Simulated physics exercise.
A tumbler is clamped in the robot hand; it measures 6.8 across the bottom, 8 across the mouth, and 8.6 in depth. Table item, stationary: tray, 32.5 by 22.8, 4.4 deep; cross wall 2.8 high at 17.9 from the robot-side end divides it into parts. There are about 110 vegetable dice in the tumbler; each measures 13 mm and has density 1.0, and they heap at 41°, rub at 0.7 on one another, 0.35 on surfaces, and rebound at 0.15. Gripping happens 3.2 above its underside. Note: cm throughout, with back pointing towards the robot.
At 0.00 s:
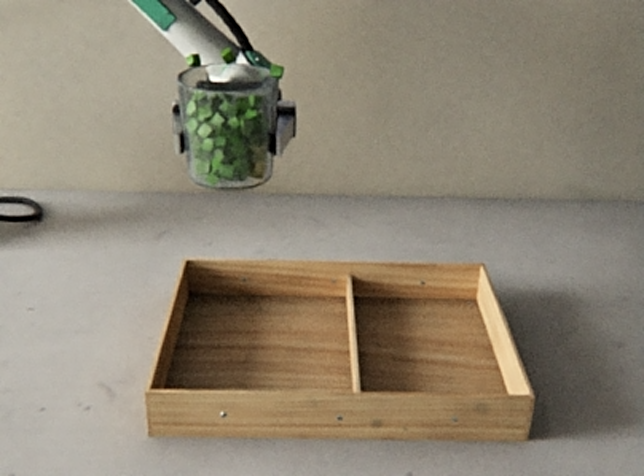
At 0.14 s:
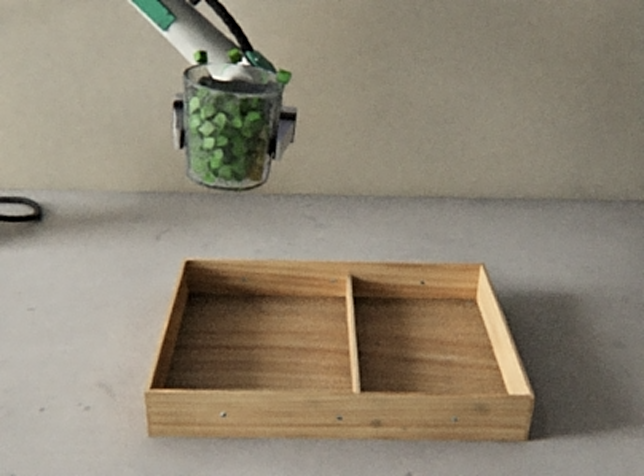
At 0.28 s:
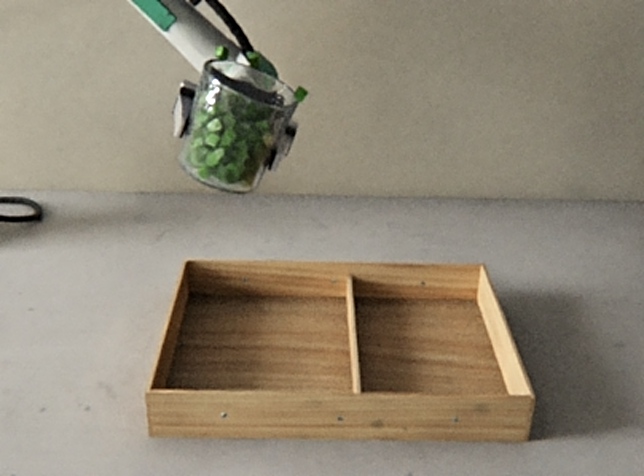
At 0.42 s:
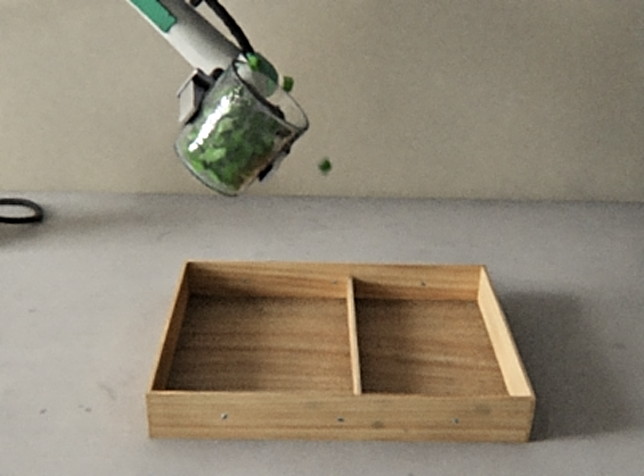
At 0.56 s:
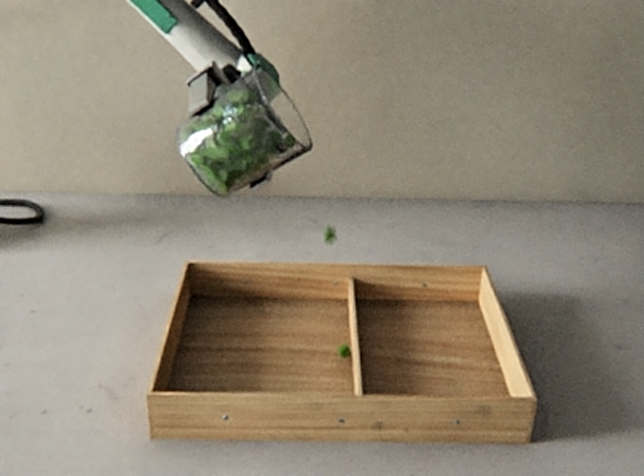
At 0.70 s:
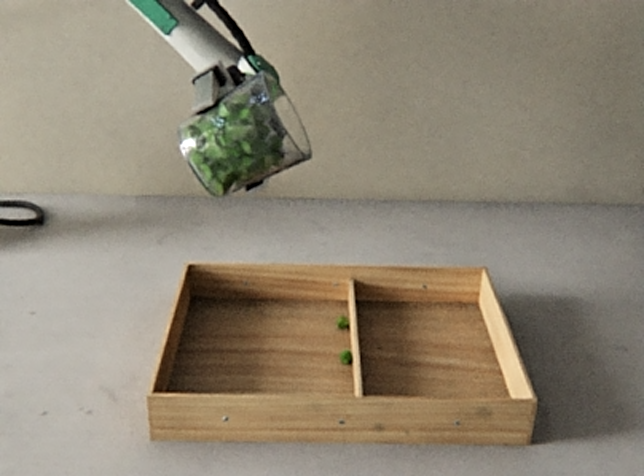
Clear tumbler of green cubes tilting rightward in a robot arm's grip, two pieces dropping into a divided wooden tray below.
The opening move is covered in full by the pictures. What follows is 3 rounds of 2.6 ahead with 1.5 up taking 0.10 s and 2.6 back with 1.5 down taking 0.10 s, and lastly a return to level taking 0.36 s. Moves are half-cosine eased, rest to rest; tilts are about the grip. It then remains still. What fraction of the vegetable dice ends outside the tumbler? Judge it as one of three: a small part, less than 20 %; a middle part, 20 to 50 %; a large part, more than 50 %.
A middle part, 20 to 50 %.
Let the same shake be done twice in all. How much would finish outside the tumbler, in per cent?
Then roughly 25 percent.
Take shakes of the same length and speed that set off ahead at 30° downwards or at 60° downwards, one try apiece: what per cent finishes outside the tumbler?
Result: Approx. 5 % and 0 %, one try each.
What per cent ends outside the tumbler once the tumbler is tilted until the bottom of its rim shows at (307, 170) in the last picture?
The share is about 60 percent.
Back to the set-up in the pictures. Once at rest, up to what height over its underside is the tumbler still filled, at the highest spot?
It reaches close to 7.0 cm in the end.
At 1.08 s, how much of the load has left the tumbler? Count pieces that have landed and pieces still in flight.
So far around 15 % is out.
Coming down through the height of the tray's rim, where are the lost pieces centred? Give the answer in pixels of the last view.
Estimated centre near (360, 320) in pixels.
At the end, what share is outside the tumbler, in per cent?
The share comes to around 35 per cent.
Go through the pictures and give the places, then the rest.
Tumbler middle at (229, 129), level; upper third of the load around (227, 118), from x 195 to 275, top at y 55; 107 in the tumbler, in the first frame.
Tumbler middle at (230, 129), tilted 6° forward; upper third of the load around (227, 117), from x 195 to 285, top at y 55, in the second frame.
Tumbler middle at (234, 130), tilted 21° forward; upper third of the load around (226, 118), from x 190 to 300, top at y 55, in the third frame.
Tumbler middle at (238, 133), tilted 39° forward; upper third of the load around (231, 119), from x 190 to 325, top at y 65; 105 in the tumbler, 2 in flight or on a rim, in the fourth frame.
Tumbler middle at (242, 136), tilted 54° forward; upper third of the load around (230, 122), from x 190 to 345, top at y 100; 105 in the tumbler, 1 in the robot-side part, 1 in flight or on a rim, in the fifth frame.
Tumbler middle at (242, 139), tilted 60° forward; upper third of the load around (233, 122), from x 195 to 345, top at y 100; 105 in the tumbler, 2 in the robot-side part, in the sixth frame.
By 1.08 s, tilted 60° forward, highest piece 26 above the table; 89 in the tumbler, 8 in the far-side part, 3 in the robot-side part, 7 in flight or on a rim.
By 1.47 s, tilted 33° forward, highest piece 27 above the table; 71 in the tumbler, 19 in the far-side part, 15 in the robot-side part, 2 in flight or on a rim.
By 1.86 s, level, highest piece 27 above the table; 71 in the tumbler, 19 in the far-side part, 17 in the robot-side part.
By 2.91 s, level, highest piece 27 above the table; 71 in the tumbler, 19 in the far-side part, 17 in the robot-side part.
Final count, 71 in the tumbler, 19 in the far-side part, 17 in the robot-side part. That is 34 % outside the tumbler.
